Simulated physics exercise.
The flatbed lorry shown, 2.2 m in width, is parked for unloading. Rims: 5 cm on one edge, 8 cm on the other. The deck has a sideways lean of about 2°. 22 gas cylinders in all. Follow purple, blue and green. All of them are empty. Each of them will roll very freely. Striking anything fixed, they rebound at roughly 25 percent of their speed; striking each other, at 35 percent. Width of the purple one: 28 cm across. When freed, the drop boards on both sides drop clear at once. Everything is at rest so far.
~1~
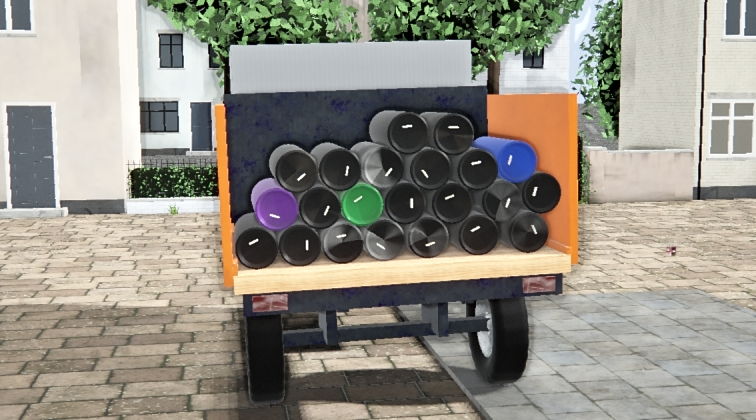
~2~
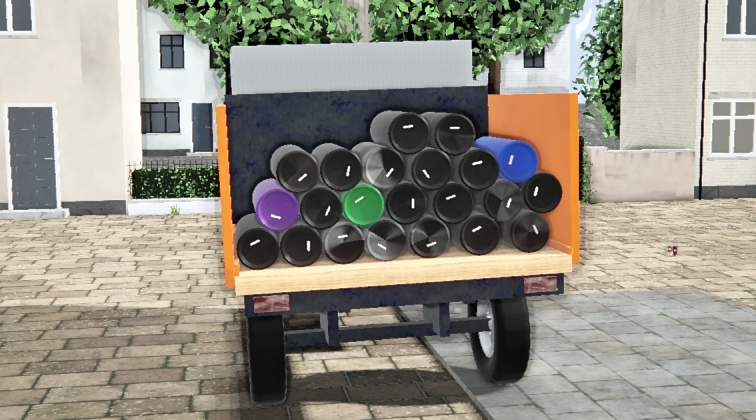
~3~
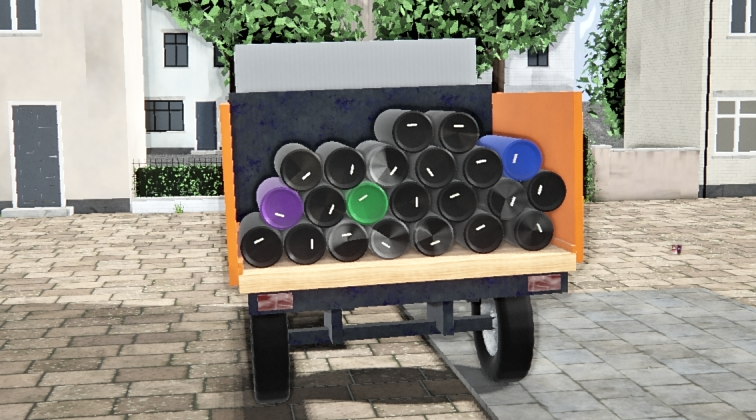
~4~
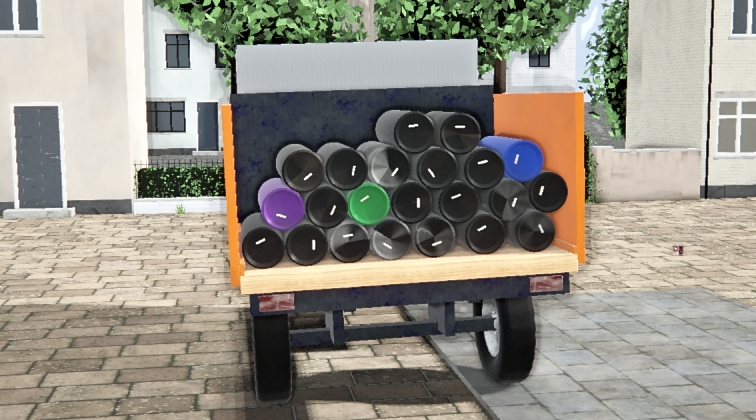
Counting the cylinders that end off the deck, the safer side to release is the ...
... left.
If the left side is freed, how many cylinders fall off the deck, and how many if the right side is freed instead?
Left freed: 0; right freed: 2.
If it is the left, after 0.7 s, purple is up on others, 30 cm from the left edge; blue is up on others, 30 cm from the right edge; green is up on others, 85 cm from the left edge; 0 gone from the deck.
If it is the left, in the end, purple is up on others, 30 cm from the left edge; blue is up on others, 30 cm from the right edge; green is up on others, 85 cm from the left edge; 0 gone from the deck.
If it is the right, after 0.7 s, purple is up on others, 30 cm from the left edge; blue is dropping off the right side; green is up on others, 85 cm from the left edge; 2 gone from the deck.
If it is the right, in the end, purple is up on others, 30 cm from the left edge; blue is down on the right; green is up on others, 85 cm from the left edge; 2 gone from the deck.
